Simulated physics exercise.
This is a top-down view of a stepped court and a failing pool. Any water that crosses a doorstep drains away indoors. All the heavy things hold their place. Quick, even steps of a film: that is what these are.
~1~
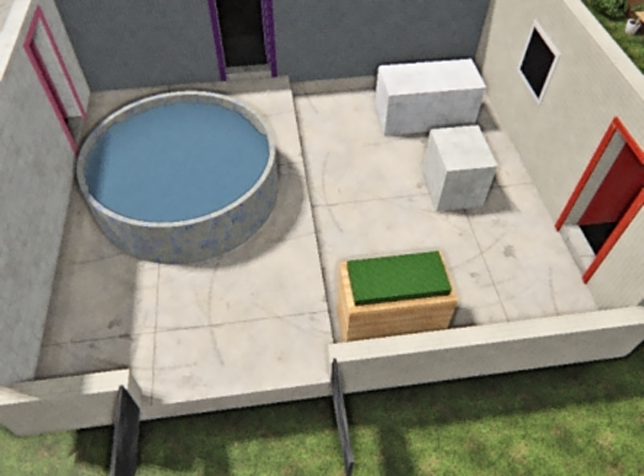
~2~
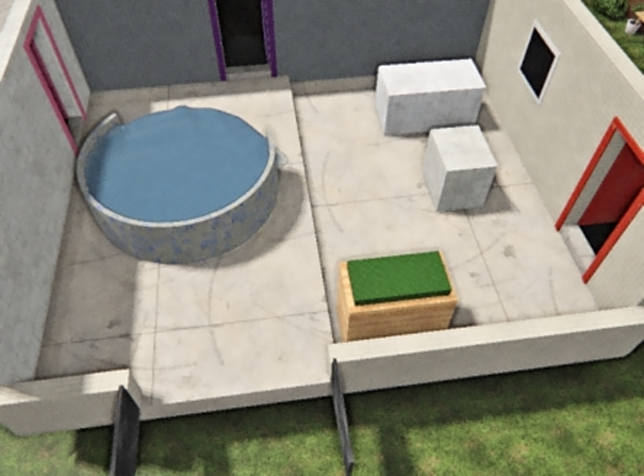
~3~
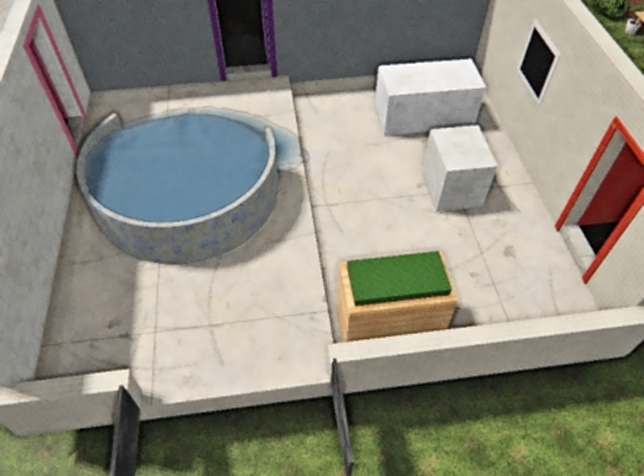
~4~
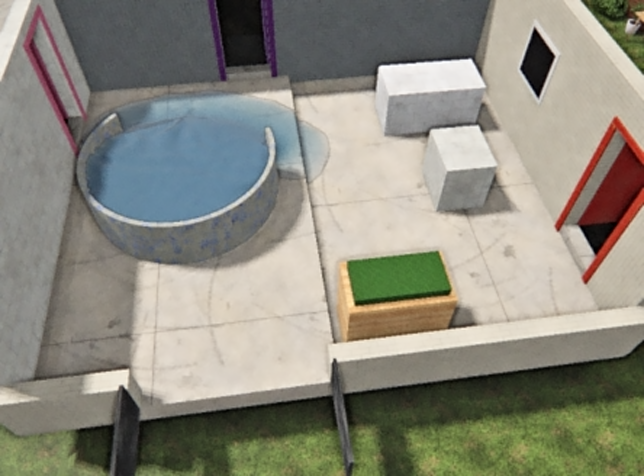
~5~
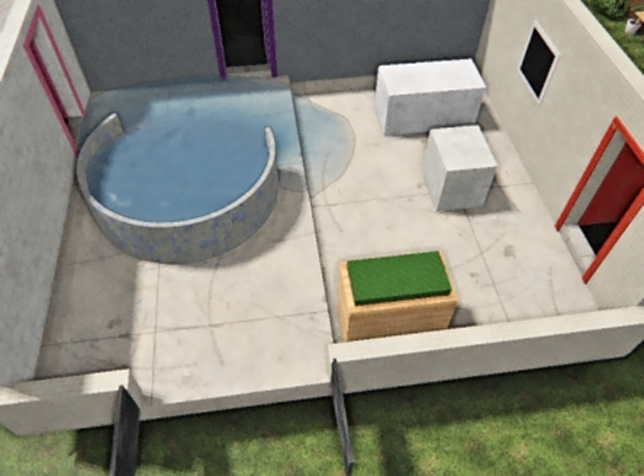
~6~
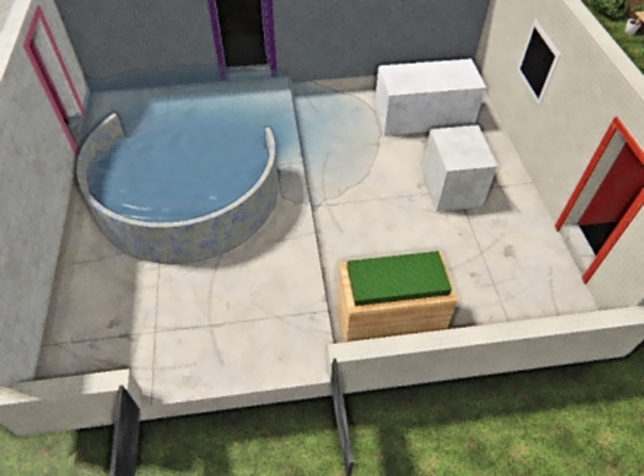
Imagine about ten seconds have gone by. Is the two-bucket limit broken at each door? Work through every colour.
Purple door: Limit broken, red door: Limit kept, pink door: Limit broken.
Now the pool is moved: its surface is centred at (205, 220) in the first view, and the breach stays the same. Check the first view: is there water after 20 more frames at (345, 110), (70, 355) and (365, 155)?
The three spots read swamped, left dry, swamped.
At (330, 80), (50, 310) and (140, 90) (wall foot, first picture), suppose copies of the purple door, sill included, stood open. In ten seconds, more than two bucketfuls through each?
Taking each in turn: Runs above, then runs below, then runs above.
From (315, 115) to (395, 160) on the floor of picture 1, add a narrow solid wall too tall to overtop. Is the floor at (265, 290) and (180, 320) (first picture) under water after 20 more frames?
First point spared, second point spared.
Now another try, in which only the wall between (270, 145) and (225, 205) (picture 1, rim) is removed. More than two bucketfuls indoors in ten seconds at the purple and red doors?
Door by door, purple doesn't reach it and red exceeds it.
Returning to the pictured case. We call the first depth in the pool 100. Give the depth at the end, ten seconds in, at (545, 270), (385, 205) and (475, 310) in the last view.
The depths come to near 20, 16 and 16 per cent respectively.
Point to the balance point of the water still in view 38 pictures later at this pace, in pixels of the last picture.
Close to pixel (297, 169).
A moment on, water covers 35 % of the floor; the purple door over two buckets in, the red door not reached, the pink door under two buckets in.
Next, water covers 40 % of the floor; the purple door far over two buckets in, the red door not reached, the pink door over two buckets in.
Then, water covers 60 % of the floor; the purple door far over two buckets in, the red door not reached, the pink door over two buckets in.
Later, water covers 90 % of the floor; the purple door far over two buckets in, the red door wet at the sill, nothing in, the pink door far over two buckets in.
In the end, water covers 100 % of the floor; the purple door far over two buckets in, the red door wet at the sill, nothing in, the pink door far over two buckets in.
